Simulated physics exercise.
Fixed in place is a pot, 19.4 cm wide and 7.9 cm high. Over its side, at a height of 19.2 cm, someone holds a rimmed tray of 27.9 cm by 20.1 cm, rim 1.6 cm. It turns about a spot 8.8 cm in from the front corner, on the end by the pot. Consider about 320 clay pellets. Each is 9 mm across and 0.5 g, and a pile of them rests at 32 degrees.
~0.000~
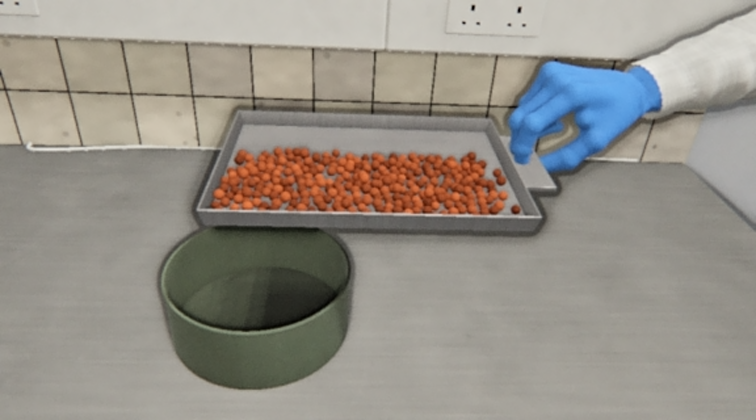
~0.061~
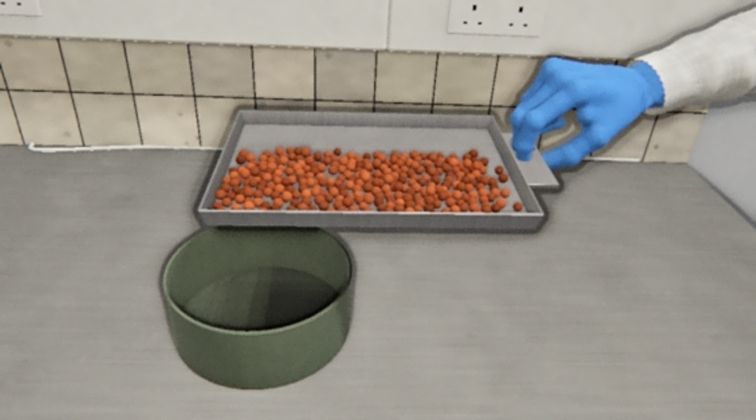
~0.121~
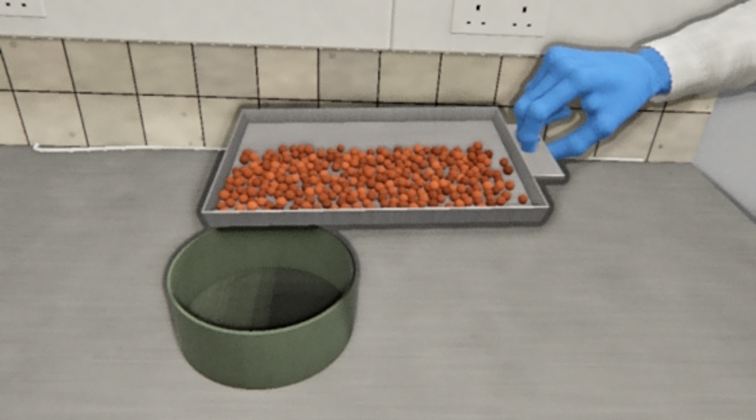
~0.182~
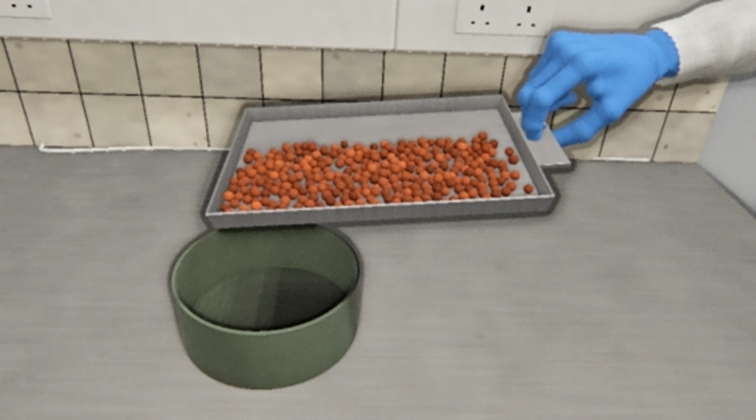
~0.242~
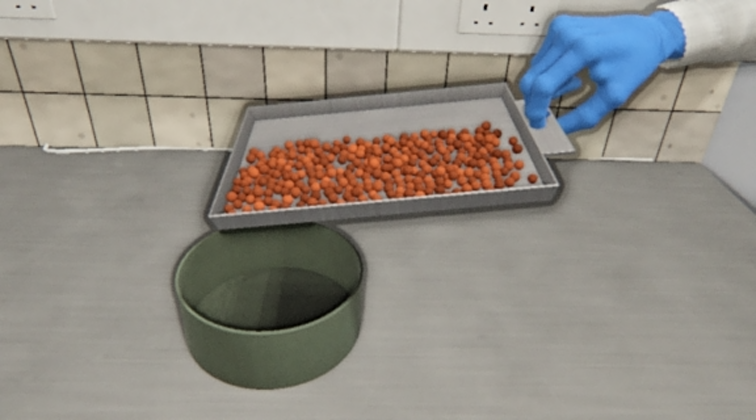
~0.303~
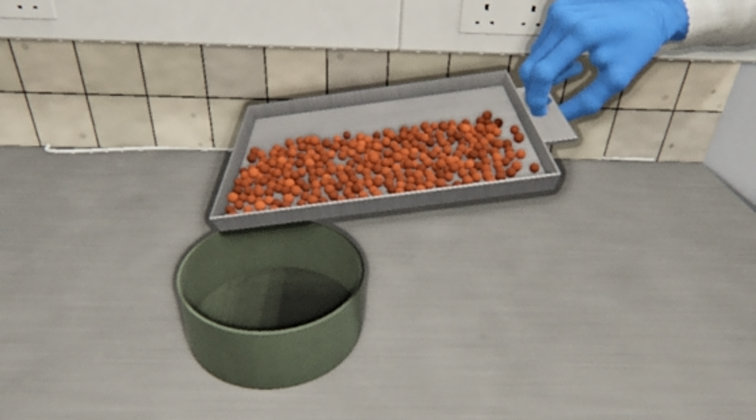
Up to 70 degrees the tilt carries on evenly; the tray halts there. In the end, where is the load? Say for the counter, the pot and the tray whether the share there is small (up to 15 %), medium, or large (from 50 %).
Counter: Small. Pot: Small. Tray: Large.
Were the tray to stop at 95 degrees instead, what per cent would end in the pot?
That would give about 55 per cent.
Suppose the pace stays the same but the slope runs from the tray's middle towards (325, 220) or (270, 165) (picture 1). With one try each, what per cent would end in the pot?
Roughly 5 % for the first direction, roughly 0 % for the second.
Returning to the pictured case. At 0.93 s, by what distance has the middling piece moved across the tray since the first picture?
By then it sits near 2 cm from where it began.
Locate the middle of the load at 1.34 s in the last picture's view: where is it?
Around (276, 143).
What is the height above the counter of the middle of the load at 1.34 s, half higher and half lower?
Some 24 cm above the counter.
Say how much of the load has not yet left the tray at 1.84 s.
Around 95 percent of it.
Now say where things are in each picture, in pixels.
The first picture shows tray tilt 0 degrees, front corners at (203, 208) and (536, 215); middle of the pieces at (367, 184); pot at (259, 268).
The second picture shows tray tilt 1 degrees, front corners at (204, 208) and (538, 212); middle of the pieces at (369, 183).
The third picture shows tray tilt 3 degrees, front corners at (208, 210) and (543, 204); middle of the pieces at (372, 179).
The fourth picture shows tray tilt 5 degrees, front corners at (211, 212) and (549, 194), lowest corner left front; middle of the pieces at (376, 174).
The fifth picture shows tray tilt 8 degrees, front corners at (214, 213) and (553, 183), lowest corner left front; middle of the pieces at (378, 169).
The sixth picture shows tray tilt 11 degrees, front corners at (215, 215) and (554, 172), lowest corner left front; middle of the pieces at (379, 164); pot at (273, 268). The tray's pace is about 45 degrees a second.
After 0.93 s, tilt 39 degrees; the tray holds 100 %, the pot 0 %.
After 1.34 s, tilt 57 degrees; the tray holds 100 %, the pot 0 %.
After 1.84 s, tilt 70 degrees; the tray holds 95 %, the pot 0 %.
By 2.7 s all is still; counter 0 %, pot 0 %, tray 95 %.
